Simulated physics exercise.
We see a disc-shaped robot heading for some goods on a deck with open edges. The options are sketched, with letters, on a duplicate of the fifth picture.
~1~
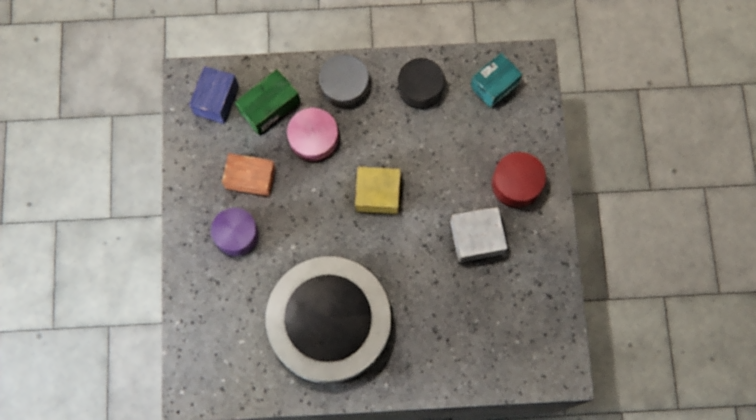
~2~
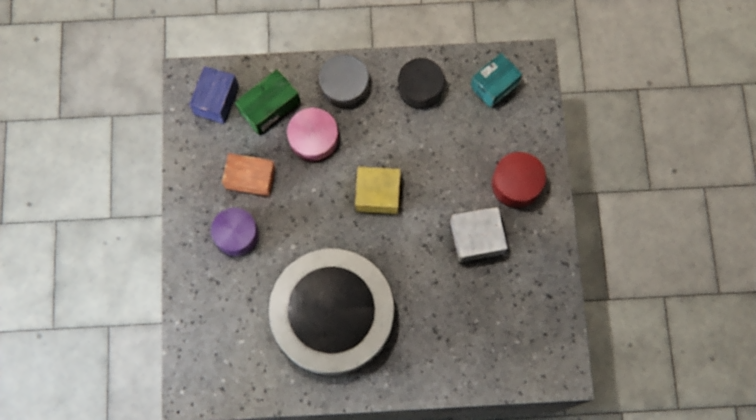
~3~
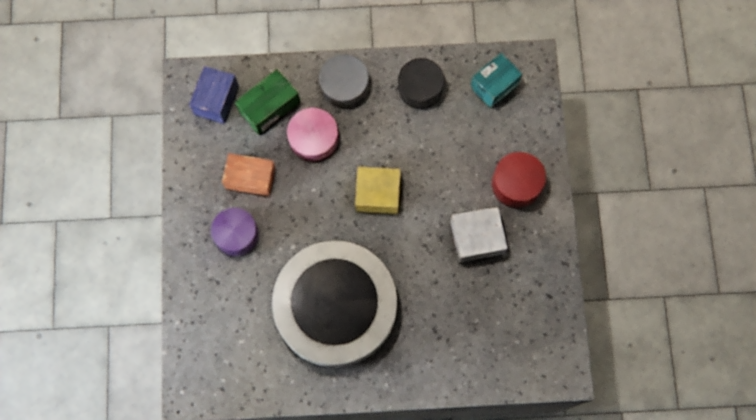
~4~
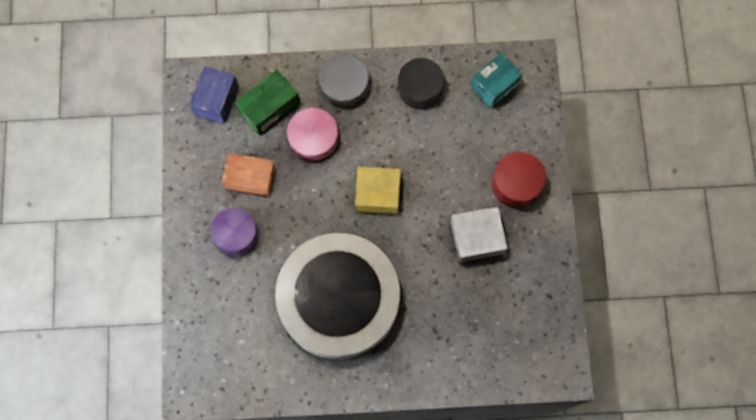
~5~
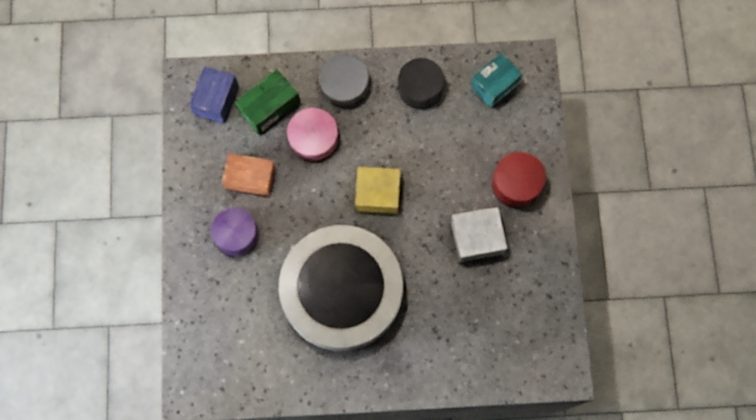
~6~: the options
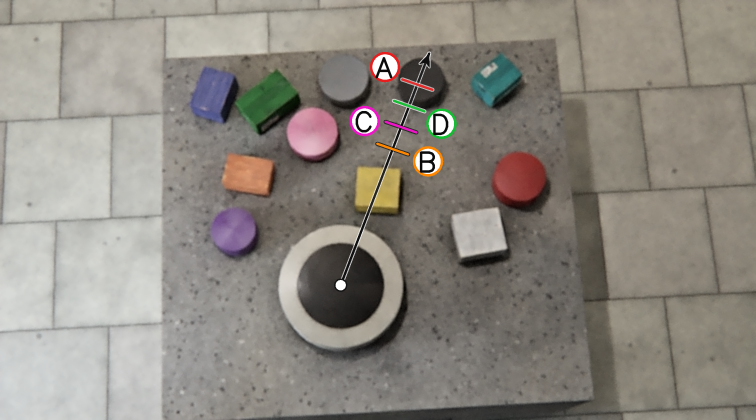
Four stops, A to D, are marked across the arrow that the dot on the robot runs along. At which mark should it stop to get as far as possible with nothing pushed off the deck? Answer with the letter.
The farthest safe stop is B.
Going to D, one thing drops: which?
It is the black pail.
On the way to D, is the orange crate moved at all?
No.
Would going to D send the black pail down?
By then, yes.
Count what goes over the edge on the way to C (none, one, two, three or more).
In all, one.
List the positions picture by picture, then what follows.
The first picture shows pink canister (313, 135); purple canister (235, 232); white crate (478, 235).
The second picture shows robot (332, 312); orange crate (249, 175).
The third picture shows robot (335, 304); black pail (421, 84).
The fourth picture shows robot (338, 296); blue crate (214, 95).
The fifth picture shows robot (341, 288); green parcel (268, 102); grey pail (344, 82); pink canister (313, 135).
On the marked copy, A at (417, 85); B at (393, 149); C at (401, 127); D at (409, 106); the arrow from (341, 285) to (429, 53); the white dot at (341, 285).
With B. Early on, robot (361, 237); yellow crate (387, 166); grey pail (344, 82).
Further on, robot (379, 188); black pail (422, 81); yellow crate (405, 118).
At the end, robot (392, 154); black pail (433, 49); yellow crate (417, 86); nothing has fallen.
As for the rest, A drops the black pail and yellow crate; C drops the black pail; D drops the black pail.
